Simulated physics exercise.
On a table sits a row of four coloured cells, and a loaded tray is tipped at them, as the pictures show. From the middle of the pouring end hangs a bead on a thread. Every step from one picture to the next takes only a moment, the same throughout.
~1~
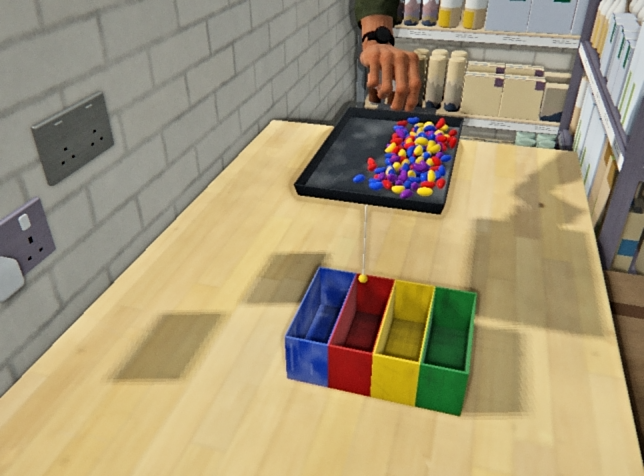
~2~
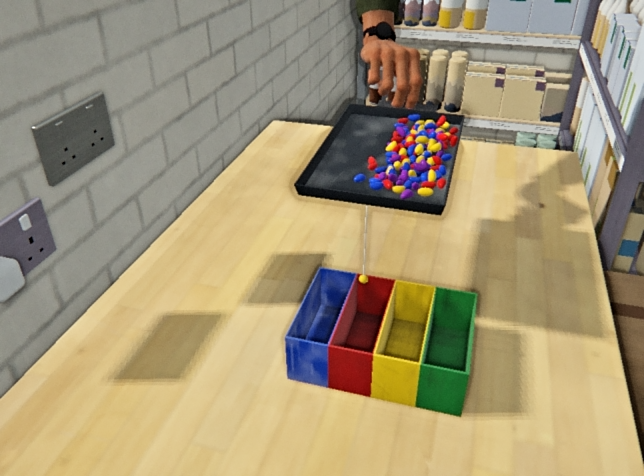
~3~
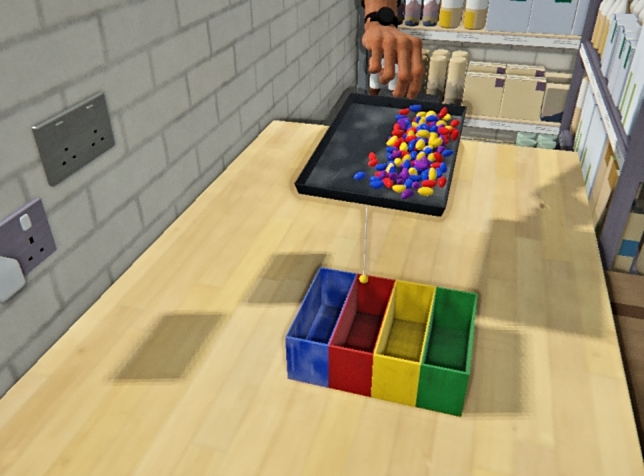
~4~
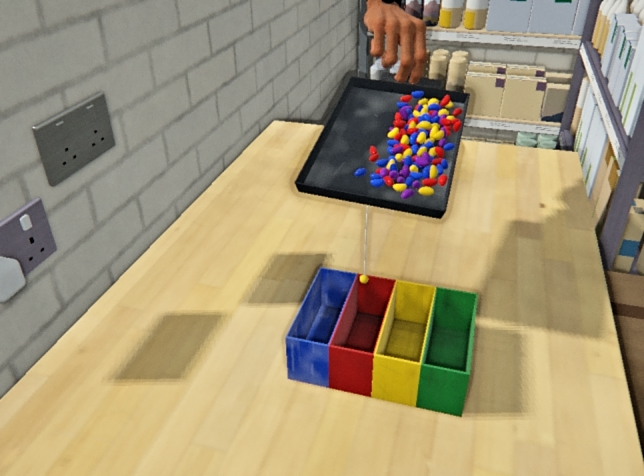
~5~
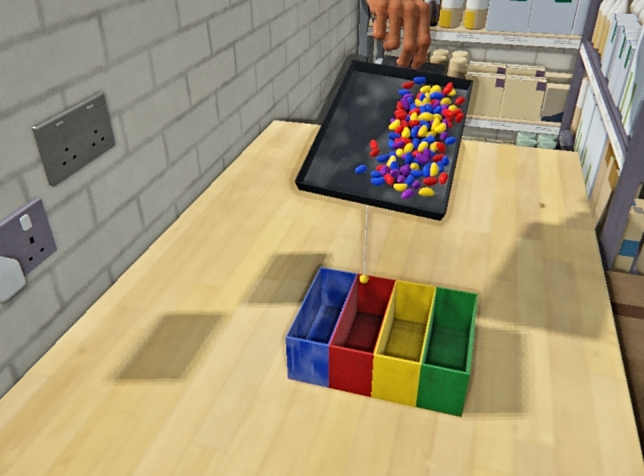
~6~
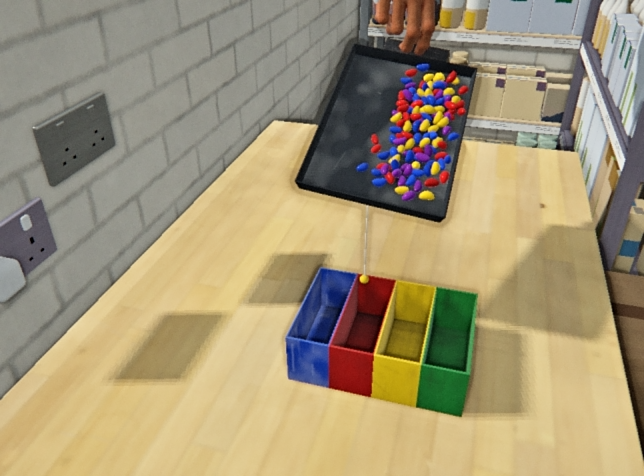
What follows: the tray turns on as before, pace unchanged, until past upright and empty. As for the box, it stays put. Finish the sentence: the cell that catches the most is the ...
... Yellow cell.
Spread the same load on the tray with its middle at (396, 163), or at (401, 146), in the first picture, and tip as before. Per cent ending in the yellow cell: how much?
First try 50 %, second try 40 %.
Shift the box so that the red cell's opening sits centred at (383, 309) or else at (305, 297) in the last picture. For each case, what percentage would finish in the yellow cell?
Respectively 50 % and 10 %.
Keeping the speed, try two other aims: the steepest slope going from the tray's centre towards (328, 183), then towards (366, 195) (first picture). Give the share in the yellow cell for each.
In order, some 0 % and some 20 %.
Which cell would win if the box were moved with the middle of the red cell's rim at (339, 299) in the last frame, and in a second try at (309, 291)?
With the first placing it's the green cell, with the second it's the green one.
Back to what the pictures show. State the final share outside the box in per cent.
0 %.
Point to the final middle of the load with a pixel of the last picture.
Near (402, 360).
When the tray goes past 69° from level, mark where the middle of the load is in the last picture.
Somewhere about pixel (419, 173).
Shortly afterwards, tray tipped steeply; all but a few on the tray; only a few in the green cell; only a few falling or outside the box.
Next, tray tipped past a quarter turn; only a few on the tray; near half in the yellow cell; near a quarter in the green cell; a little in the red cell; only a few in the blue cell; a little falling or outside the box.
Some moments later, tray tipped past a quarter turn; near two thirds in the yellow cell; near a quarter in the green cell; near a quarter in the red cell; only a few in the blue cell; only a few falling or outside the box.
In the end, tray tipped past a quarter turn; near two thirds in the yellow cell; near a quarter in the green cell; near a quarter in the red cell; only a few in the blue cell; only a few outside the box.
